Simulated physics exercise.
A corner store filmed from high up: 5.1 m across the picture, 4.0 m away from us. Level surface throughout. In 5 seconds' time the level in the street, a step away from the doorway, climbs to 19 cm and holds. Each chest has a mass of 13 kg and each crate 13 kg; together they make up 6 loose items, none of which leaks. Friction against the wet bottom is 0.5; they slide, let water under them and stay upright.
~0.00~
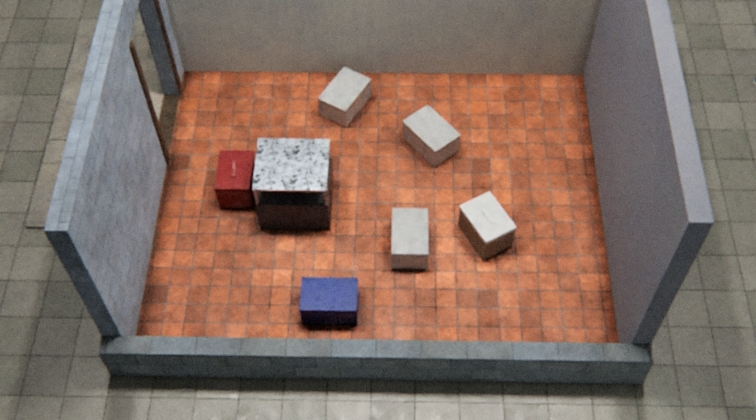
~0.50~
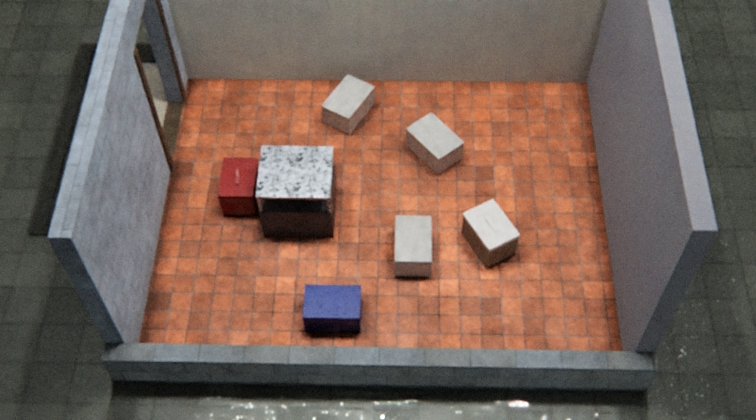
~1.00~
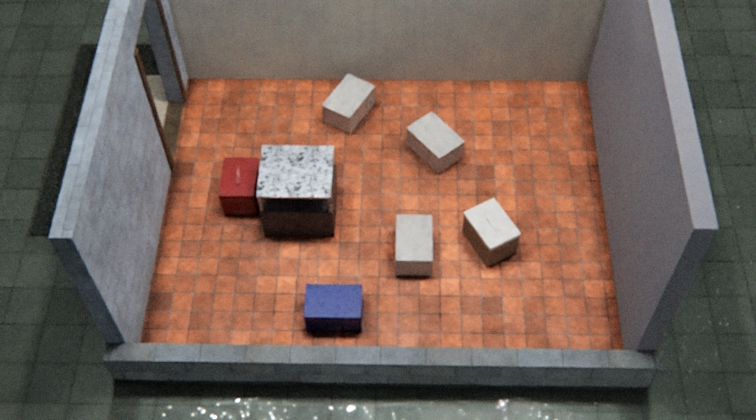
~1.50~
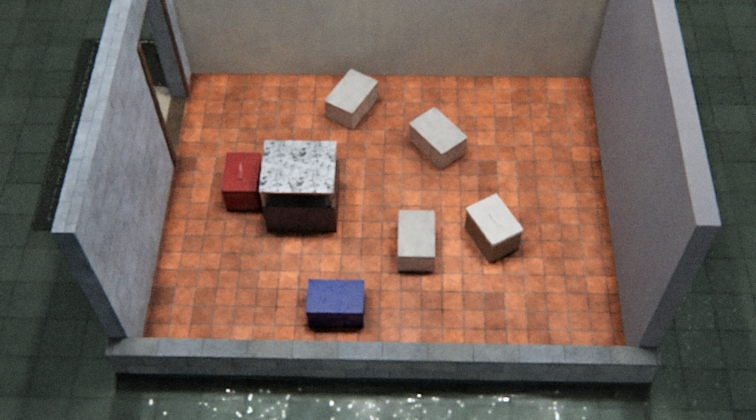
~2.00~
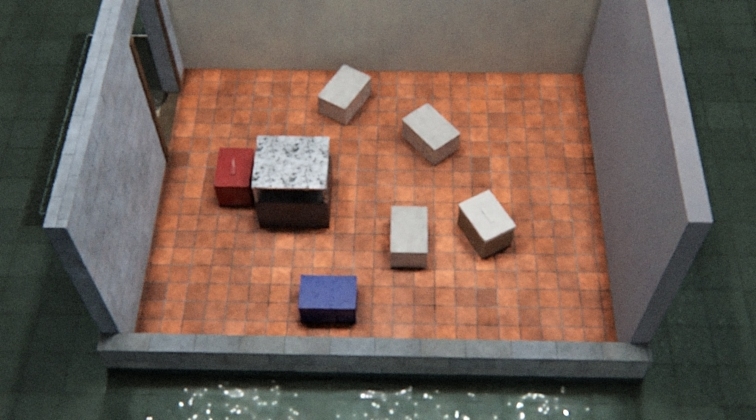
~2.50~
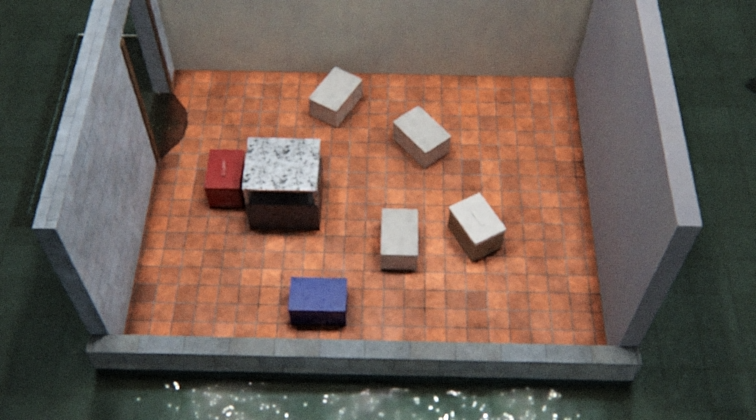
The footage shows a roofless room with an orange tiled floor holding a red chest, a blue crate and several pale blocks, all staying still, as dark water covers the ground outside and a little enters through the left doorway.
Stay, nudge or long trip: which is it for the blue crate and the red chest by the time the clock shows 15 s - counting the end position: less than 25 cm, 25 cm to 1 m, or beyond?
By the end, the blue crate has crept a modest distance and the red chest has hardly budged.
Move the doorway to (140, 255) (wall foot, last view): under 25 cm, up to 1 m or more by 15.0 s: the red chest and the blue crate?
In that case the red chest shifts a modest distance, the blue crate goes a long way.
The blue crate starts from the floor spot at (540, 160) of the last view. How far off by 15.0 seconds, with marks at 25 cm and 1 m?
Short answer, it is taken a long way.
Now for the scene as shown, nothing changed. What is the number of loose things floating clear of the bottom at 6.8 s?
Then: 0.
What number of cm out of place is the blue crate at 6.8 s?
Around 0 centimetres.
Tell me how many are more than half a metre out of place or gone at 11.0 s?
That would be 2.
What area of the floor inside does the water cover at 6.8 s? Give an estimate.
Some 10.0 m2 of it.
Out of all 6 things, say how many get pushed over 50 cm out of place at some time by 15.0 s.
The number is 4.
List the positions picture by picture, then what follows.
The blue crate at (329, 294), on the bottom; the red chest at (234, 169), on the bottom; 0.0 m2 under water; 0 of 6 have shifted, in the first picture.
The blue crate at (332, 301), on the bottom; the red chest at (238, 177) rests on the ground; water covers 0.0 m2; 0 of 6 have shifted, in the second picture.
The blue crate at (333, 301) rests on the ground; the red chest at (239, 176), on the bottom; water covers 0.0 m2; 0 of 6 have shifted, in the third picture.
The blue crate at (335, 296) rests on the ground; the red chest at (241, 171) rests on the ground; 0.0 m2 under water; 0 of 6 have shifted, in the fourth picture.
The blue crate at (328, 292) rests on the ground; the red chest at (234, 167) rests on the ground; 0.0 m2 under water; 0 of 6 have shifted, in the fifth picture.
The blue crate at (318, 294) rests on the ground; the red chest at (224, 168), on the bottom; water covers 0.2 m2; 0 of 6 have shifted, in the sixth picture.
After 3.5 s the blue crate is near (318, 294), 0.0 m from its start, aground; the red chest is near (224, 168), 0.0 m from its start, aground; 0 afloat.
After 6.8 s the blue crate is near (318, 294), 0.0 m from its start, aground; the red chest is near (224, 168), 0.0 m from its start, aground; 0 afloat.
After 11.0 s the blue crate is near (318, 294), 0.0 m from its start, aground; the red chest is near (224, 168), 0.0 m from its start, aground; 2 afloat.
After 15.0 s the blue crate is near (285, 246), 0.7 m from its start, aground; the red chest is near (227, 171), 0.0 m from its start, aground; 3 afloat.
